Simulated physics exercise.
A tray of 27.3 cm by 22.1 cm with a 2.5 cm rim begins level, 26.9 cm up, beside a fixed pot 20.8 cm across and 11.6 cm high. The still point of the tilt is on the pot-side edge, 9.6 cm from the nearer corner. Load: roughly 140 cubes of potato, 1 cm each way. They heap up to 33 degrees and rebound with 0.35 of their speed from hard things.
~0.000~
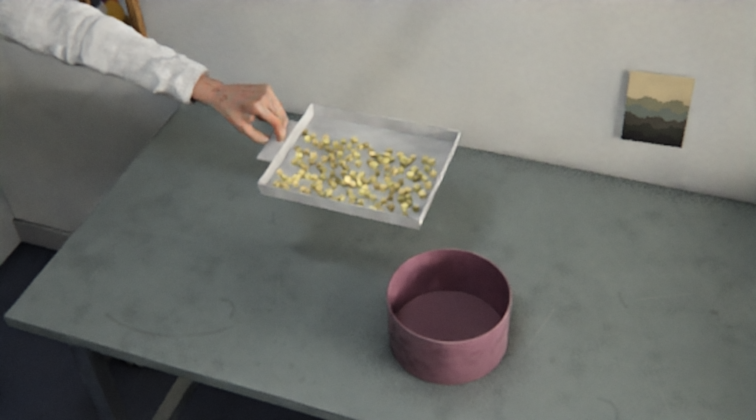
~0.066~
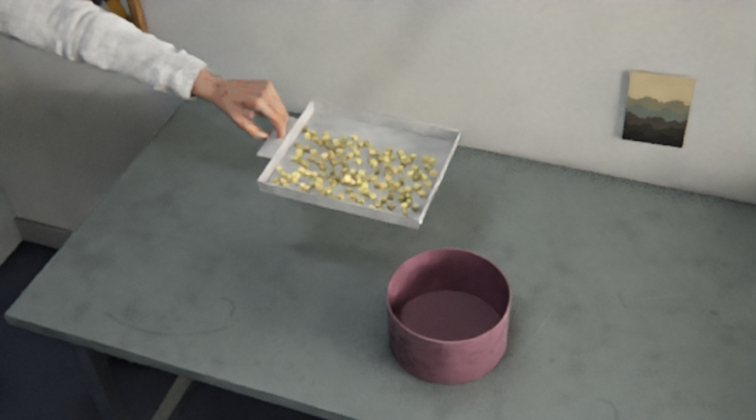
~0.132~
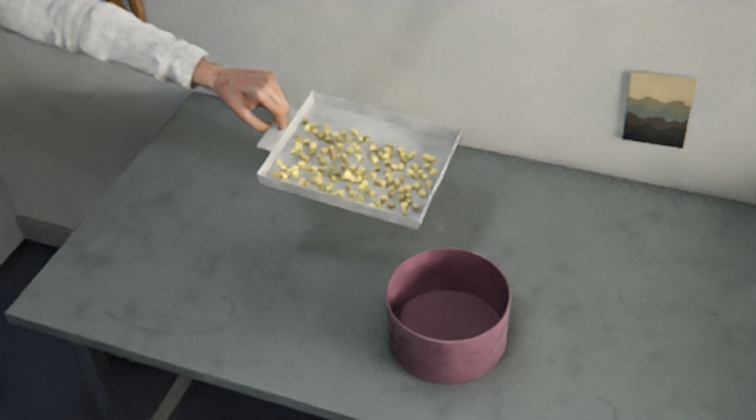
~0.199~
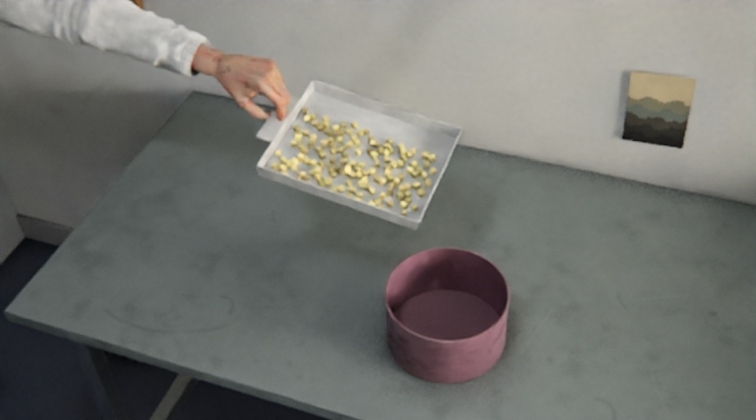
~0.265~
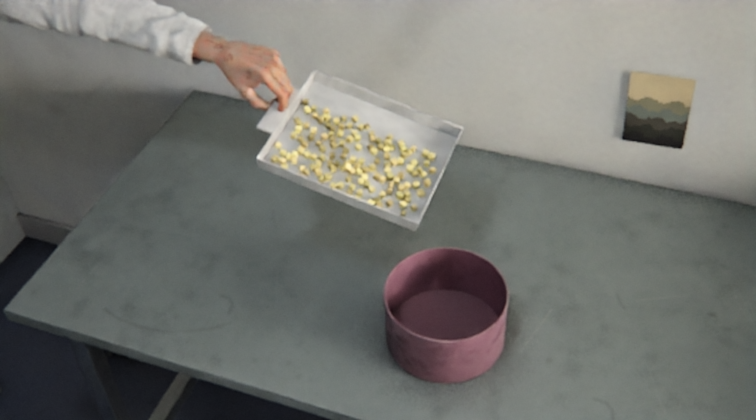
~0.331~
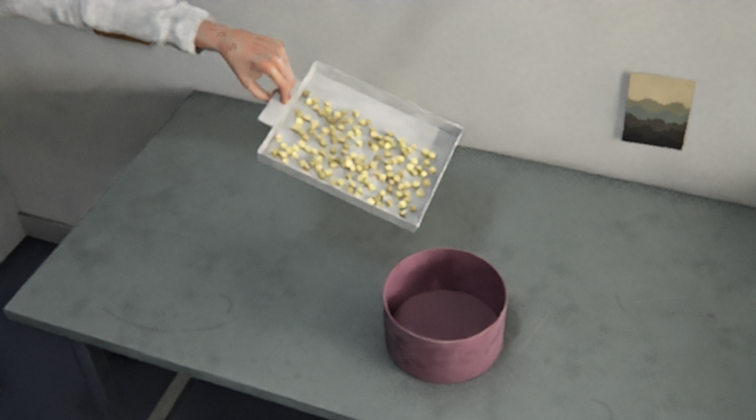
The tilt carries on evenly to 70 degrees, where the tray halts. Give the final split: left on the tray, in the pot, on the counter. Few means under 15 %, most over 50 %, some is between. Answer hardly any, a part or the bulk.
Left on the tray: The bulk; in the pot: A part; on the counter: Hardly any.
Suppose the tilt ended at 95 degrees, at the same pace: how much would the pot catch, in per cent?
Then about 100 per cent.
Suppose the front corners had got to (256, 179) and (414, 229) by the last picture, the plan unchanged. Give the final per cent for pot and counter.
Pot 10, counter 0.
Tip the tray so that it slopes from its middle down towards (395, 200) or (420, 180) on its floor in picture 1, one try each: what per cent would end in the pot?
About 30 and 20 per cent.
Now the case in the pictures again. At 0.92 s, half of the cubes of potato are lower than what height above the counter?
About 30 cm.
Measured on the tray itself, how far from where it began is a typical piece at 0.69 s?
Roughly 4 cm.
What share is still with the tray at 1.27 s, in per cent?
About 70 per cent.
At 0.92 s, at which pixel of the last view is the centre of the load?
Near (416, 196).
Then, at 0.69 s, tilt 44 degrees; the tray holds 100 %, the pot 0 %.
Then, at 0.92 s, tilt 60 degrees; the tray holds 100 %, the pot 0 %.
After 1.27 s, tilt 70 degrees; the tray holds 70 %, the pot 25 %.
By 2.5 s all is still; tray 70 %, pot 30 %, counter 0 %.
